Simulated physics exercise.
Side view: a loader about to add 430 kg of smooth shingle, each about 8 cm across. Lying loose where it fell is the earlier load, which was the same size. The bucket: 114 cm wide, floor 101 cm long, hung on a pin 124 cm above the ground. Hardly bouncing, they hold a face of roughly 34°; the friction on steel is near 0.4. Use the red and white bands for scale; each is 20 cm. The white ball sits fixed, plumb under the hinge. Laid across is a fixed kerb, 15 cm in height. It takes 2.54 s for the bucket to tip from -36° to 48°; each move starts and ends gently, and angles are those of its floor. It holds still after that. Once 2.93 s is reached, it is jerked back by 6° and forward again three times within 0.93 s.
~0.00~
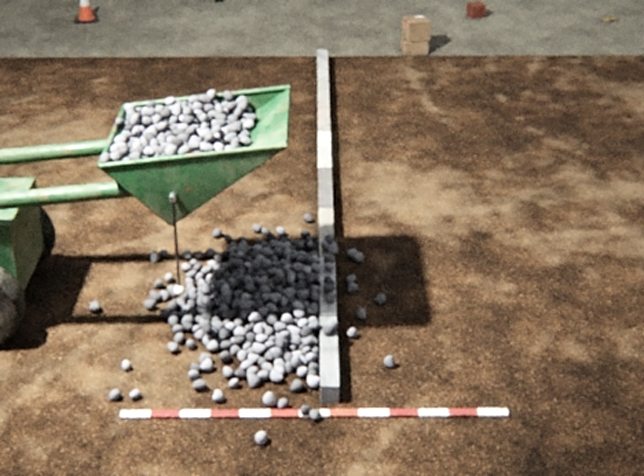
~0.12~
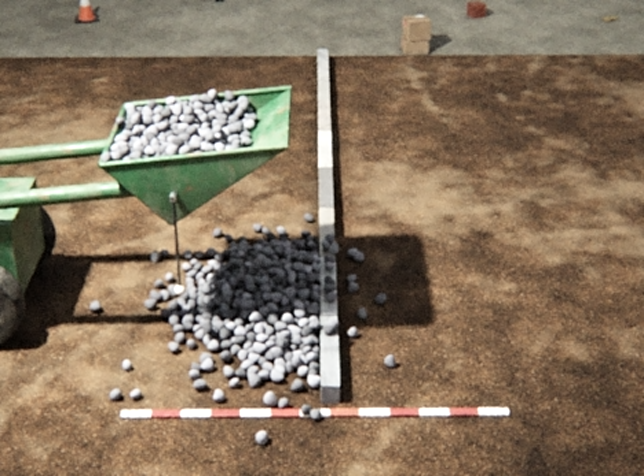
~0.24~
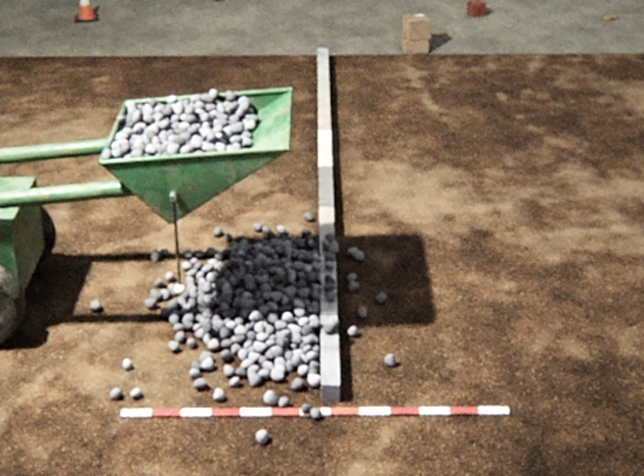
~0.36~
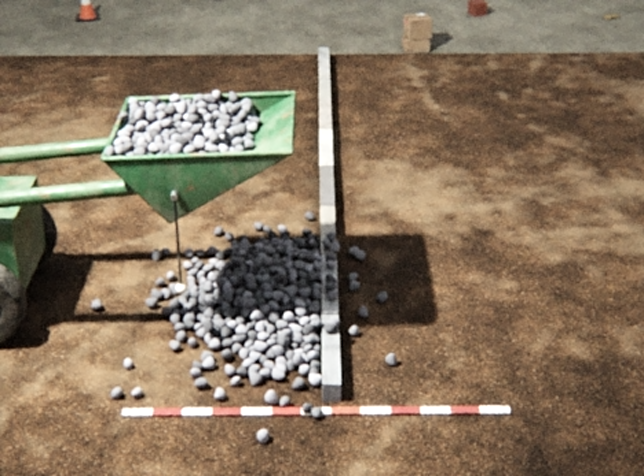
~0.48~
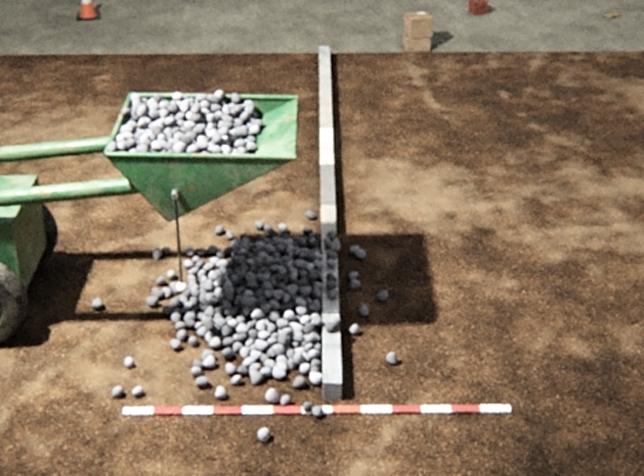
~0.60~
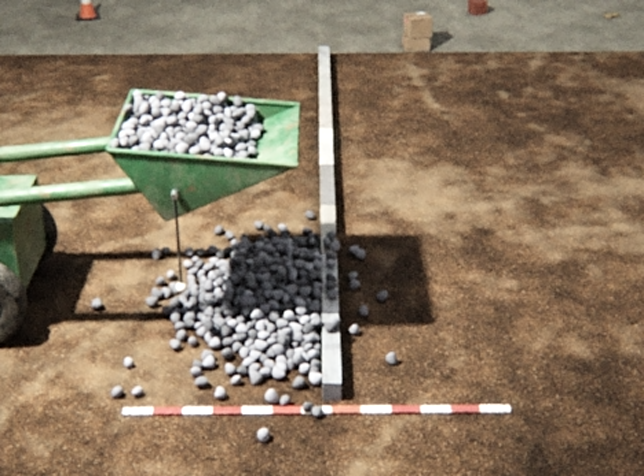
In this clip, a green loader bucket filled with smooth grey stones tilts slightly, its right side lowering a little and the stones settling inside, while a loose pile below lies still against a pale upright kerb on brown ground.
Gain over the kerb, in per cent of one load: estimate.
Approx. 36 %.
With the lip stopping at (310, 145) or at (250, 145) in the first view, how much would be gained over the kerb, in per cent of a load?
Around 60 and 5 percent respectively.
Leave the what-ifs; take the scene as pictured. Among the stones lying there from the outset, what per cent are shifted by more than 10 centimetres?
Roughly 10 % of them.
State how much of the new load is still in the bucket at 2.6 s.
Held: Around 0 % of the load.
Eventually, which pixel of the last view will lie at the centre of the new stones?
They come to rest centred about (309, 286).
After 1.9 s the floor is at 35°; in per cent of one load, 76 in the bucket, 123 on this side of the kerb, 2 over the kerb; the foremost stones are at (364, 293).
After 2.6 s the floor is at 48°; in per cent of one load, 0 in the bucket, 169 on this side of the kerb, 31 over the kerb; the foremost stones are at (462, 283).
After 4.3 s the floor is at 48°; in per cent of one load, 0 in the bucket, 162 on this side of the kerb, 38 over the kerb; the foremost stones are at (519, 285).
After 7.0 s the floor is at 48°; in per cent of one load, 0 in the bucket, 162 on this side of the kerb, 38 over the kerb; the foremost stones are at (519, 285). Net gain over the kerb, 36.
